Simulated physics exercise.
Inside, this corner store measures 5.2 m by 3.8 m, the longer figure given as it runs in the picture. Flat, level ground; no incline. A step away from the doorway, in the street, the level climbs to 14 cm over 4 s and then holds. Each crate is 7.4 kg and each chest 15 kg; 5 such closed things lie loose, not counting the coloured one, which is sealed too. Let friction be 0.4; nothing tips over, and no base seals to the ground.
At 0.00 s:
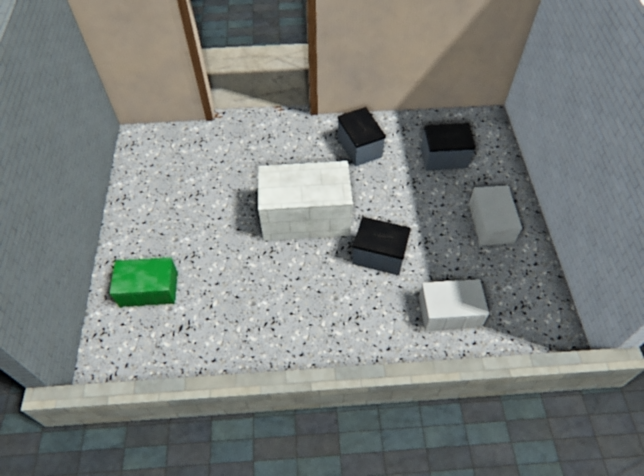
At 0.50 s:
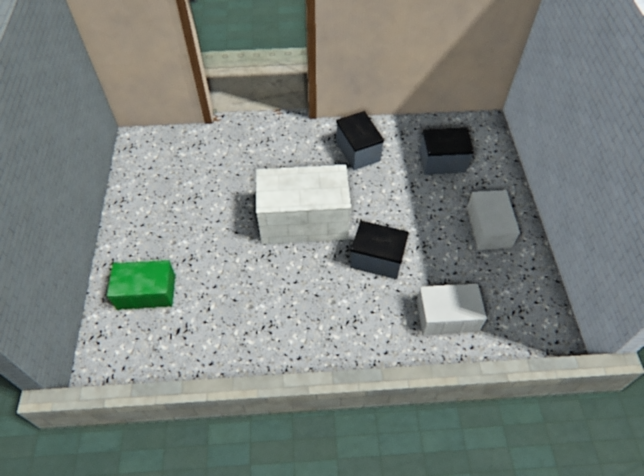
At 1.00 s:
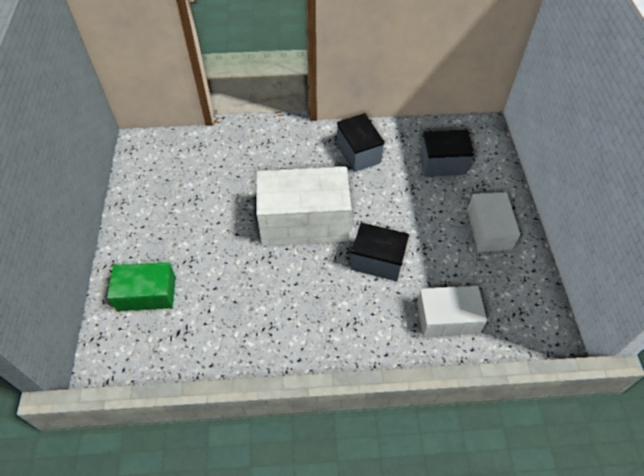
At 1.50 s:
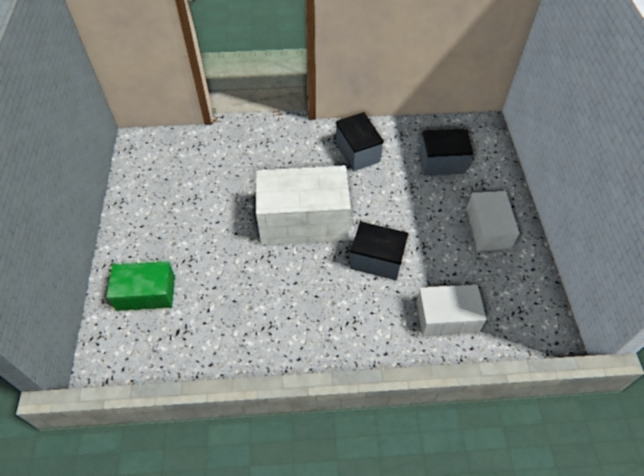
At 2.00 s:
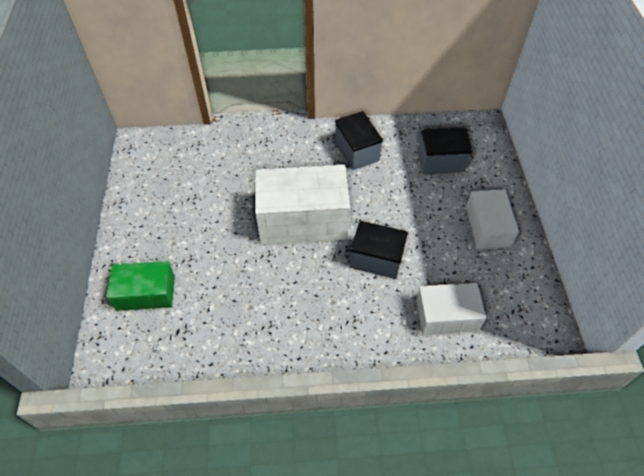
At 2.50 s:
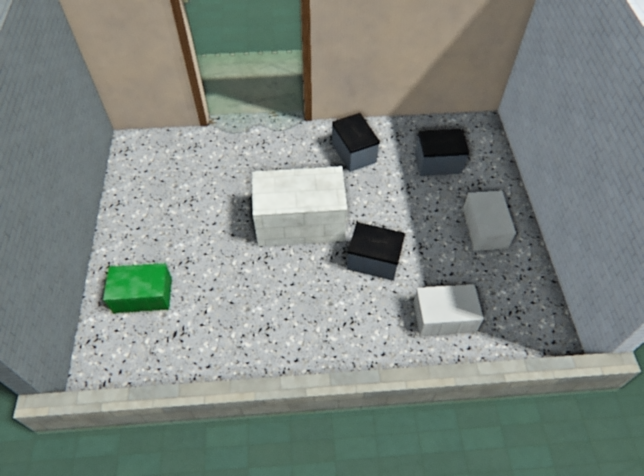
Green water spreading over the dark paving outside a walled room and reaching the doorway, while the boxes inside stay still.
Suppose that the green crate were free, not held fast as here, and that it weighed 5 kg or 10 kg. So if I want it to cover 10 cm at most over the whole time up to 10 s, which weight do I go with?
Neither one works.
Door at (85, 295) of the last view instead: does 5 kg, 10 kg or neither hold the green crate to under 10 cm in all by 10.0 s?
Note: Neither mass keeps it.
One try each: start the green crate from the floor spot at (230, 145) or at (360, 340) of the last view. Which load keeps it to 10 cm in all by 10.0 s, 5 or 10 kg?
In turn: No mass works; the lighter mass suffices.
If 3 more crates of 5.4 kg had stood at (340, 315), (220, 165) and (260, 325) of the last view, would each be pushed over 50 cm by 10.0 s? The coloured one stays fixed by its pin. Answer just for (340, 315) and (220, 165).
Order as asked: Stays within / goes beyond.
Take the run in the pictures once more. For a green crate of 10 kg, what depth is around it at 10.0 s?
Depth: Approx. 7 cm.
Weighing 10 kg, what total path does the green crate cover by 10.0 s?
The distance adds up to about 140 cm.
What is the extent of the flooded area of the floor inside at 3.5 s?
At that time the wet patch spans about 1.5 m2.
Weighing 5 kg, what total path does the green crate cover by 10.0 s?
150 cm in all.
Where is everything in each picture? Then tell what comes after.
In the first frame, the green crate at (141, 275) rests on the ground; water covers 0.0 m2; 0 of 6 have shifted.
In the second frame, the green crate at (139, 278), on the bottom; 0.0 m2 under water; 0 of 6 have shifted.
In the third frame, the green crate at (139, 279), on the bottom; water covers 0.0 m2; 0 of 6 have shifted.
In the fourth frame, the green crate at (139, 279) rests on the ground; water covers 0.0 m2; 0 of 6 have shifted.
In the fifth frame, the green crate at (138, 279), on the bottom; water covers 0.0 m2; 0 of 6 have shifted.
In the sixth frame, the green crate at (135, 281) rests on the ground; 0.1 m2 under water; 0 of 6 have shifted.
After 3.5 s the green crate would be 0 cm from its start with 5 kg and 0 cm from its start with 10 kg; 0 cm of water round it then.
After 4.5 s the green crate would be 0 cm from its start with 5 kg and 0 cm from its start with 10 kg; 0 cm of water round it then.
After 7.0 s the green crate would be 74 cm from its start with 5 kg and 41 cm from its start with 10 kg; 3 cm of water round it then.
After 10.0 s the green crate would be 65 cm from its start with 5 kg and 99 cm from its start with 10 kg; 7 cm of water round it then.
